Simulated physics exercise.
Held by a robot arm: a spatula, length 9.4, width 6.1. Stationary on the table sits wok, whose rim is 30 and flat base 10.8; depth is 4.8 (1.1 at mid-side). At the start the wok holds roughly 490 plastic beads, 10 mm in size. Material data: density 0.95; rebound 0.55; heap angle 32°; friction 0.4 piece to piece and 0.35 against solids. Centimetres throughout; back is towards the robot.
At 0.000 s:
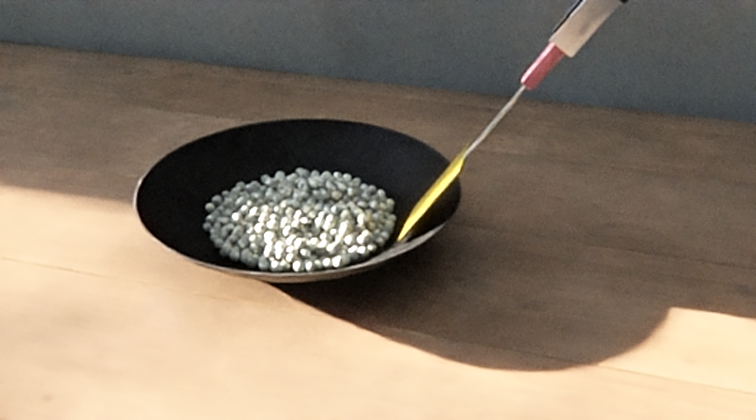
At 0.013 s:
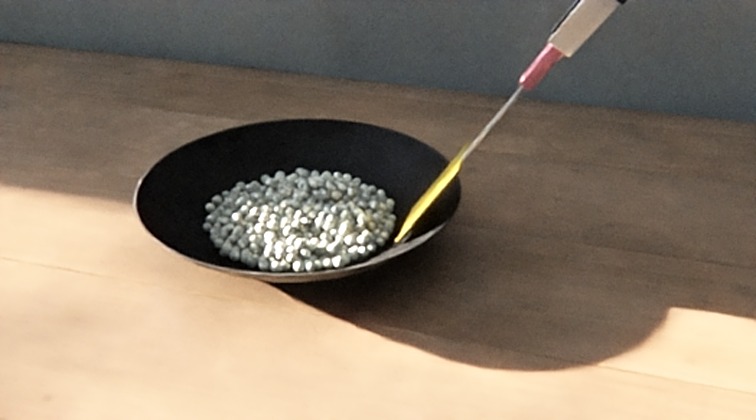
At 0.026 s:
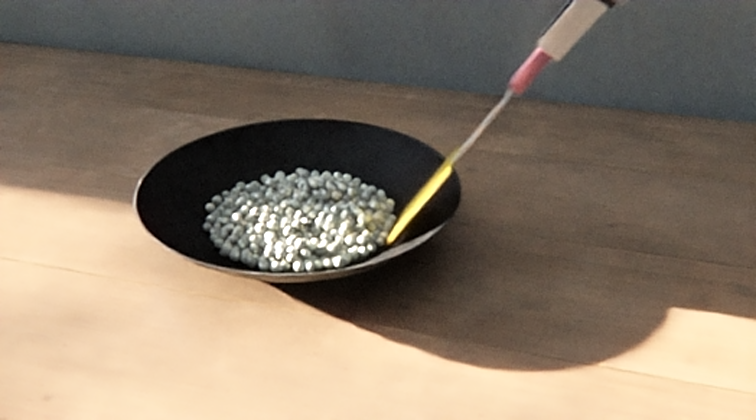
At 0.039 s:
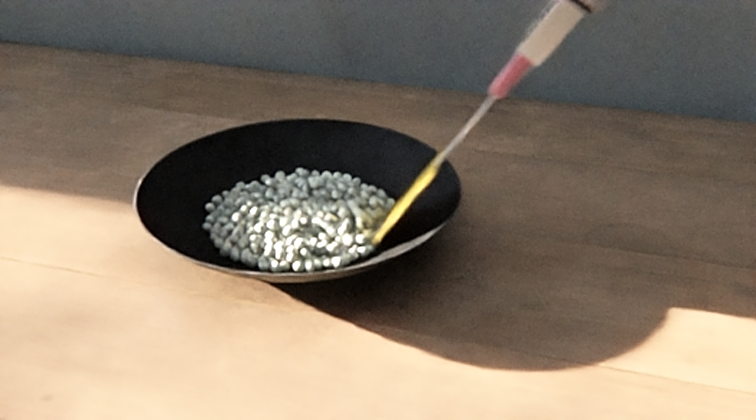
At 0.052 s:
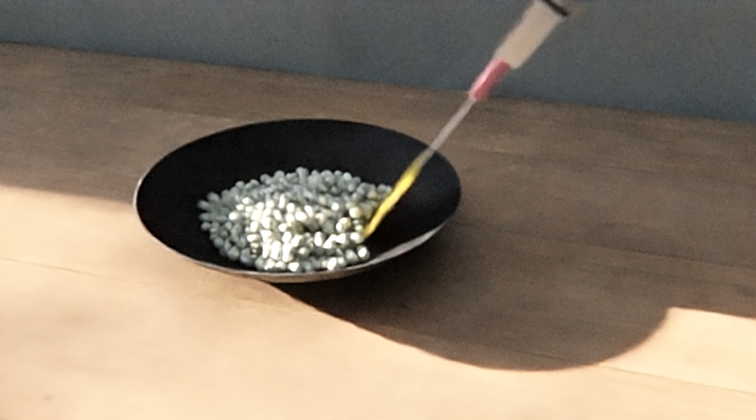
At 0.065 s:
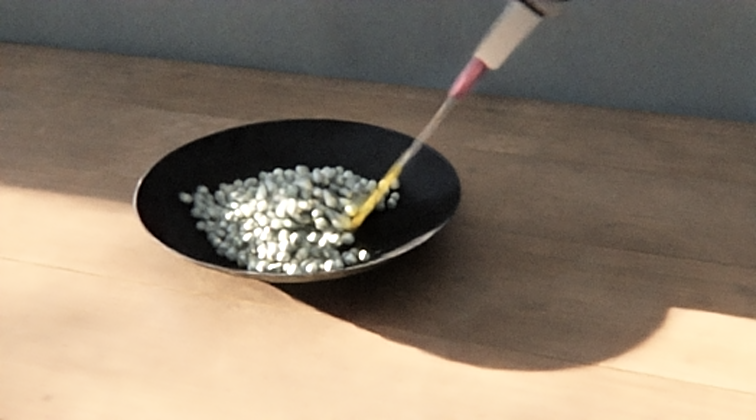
A yellow spatula held by a robot arm moved left from the right side of a black wok, pushing into the pile of pale beads and shoving some of them leftward.
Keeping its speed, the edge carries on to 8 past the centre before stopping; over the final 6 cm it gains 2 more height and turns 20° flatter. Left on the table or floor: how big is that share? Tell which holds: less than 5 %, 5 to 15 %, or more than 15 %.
What holds is 5 to 15 %.
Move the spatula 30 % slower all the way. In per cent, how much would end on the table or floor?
Roughly 0 per cent, I'd say.
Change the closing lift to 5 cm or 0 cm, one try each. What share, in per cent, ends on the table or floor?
Result: Approx. 10 % and 5 %, one try each.
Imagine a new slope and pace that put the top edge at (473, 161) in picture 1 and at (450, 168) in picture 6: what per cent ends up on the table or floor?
Close to 0 in a hundred.
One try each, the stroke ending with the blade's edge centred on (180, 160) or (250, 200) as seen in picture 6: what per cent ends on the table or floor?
I'd say roughly 30 per cent, then roughly 0 per cent.
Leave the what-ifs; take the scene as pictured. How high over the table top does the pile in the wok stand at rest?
Height at the end: Around 4.5 cm.
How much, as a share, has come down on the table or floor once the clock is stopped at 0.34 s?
Around 8 %.
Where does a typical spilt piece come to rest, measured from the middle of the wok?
Looks like roughly 28 centimetres to me.
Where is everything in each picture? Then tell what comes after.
In the first picture, spatula top edge at (466, 155), sloping 57°; upper third of the load around (302, 209), from x 205 to 390, top at y 170; 492 in the wok.
In the second picture, spatula top edge at (464, 156), sloping 57°; upper third of the load around (302, 209), from x 205 to 390, top at y 170.
In the third picture, spatula top edge at (455, 159), sloping 57°; upper third of the load around (302, 209), from x 205 to 390, top at y 170.
In the fourth picture, spatula top edge at (438, 162), sloping 57°; upper third of the load around (305, 209), from x 205 to 390, top at y 170.
In the fifth picture, spatula top edge at (420, 164), sloping 57°; upper third of the load around (304, 209), from x 205 to 395, top at y 170.
In the sixth picture, spatula top edge at (402, 164), sloping 57°; upper third of the load around (297, 204), from x 185 to 395, top at y 170; 492 in the wok.
By 0.10 s, sloping 57°, highest piece 7 above the table; 492 in the wok.
By 0.13 s, sloping 52°, highest piece 9 above the table; 491 in the wok, 1 on the blade or in flight.
By 0.34 s, sloping 37°, highest piece 7 above the table; 443 in the wok, 38 on the table or floor, 11 on the blade or in flight.
By 1.39 s, sloping 37°, highest piece 4 above the table; 441 in the wok, 51 on the table or floor.
Final count, 441 in the wok, 51 on the table or floor. That is 10 % on the table or floor.
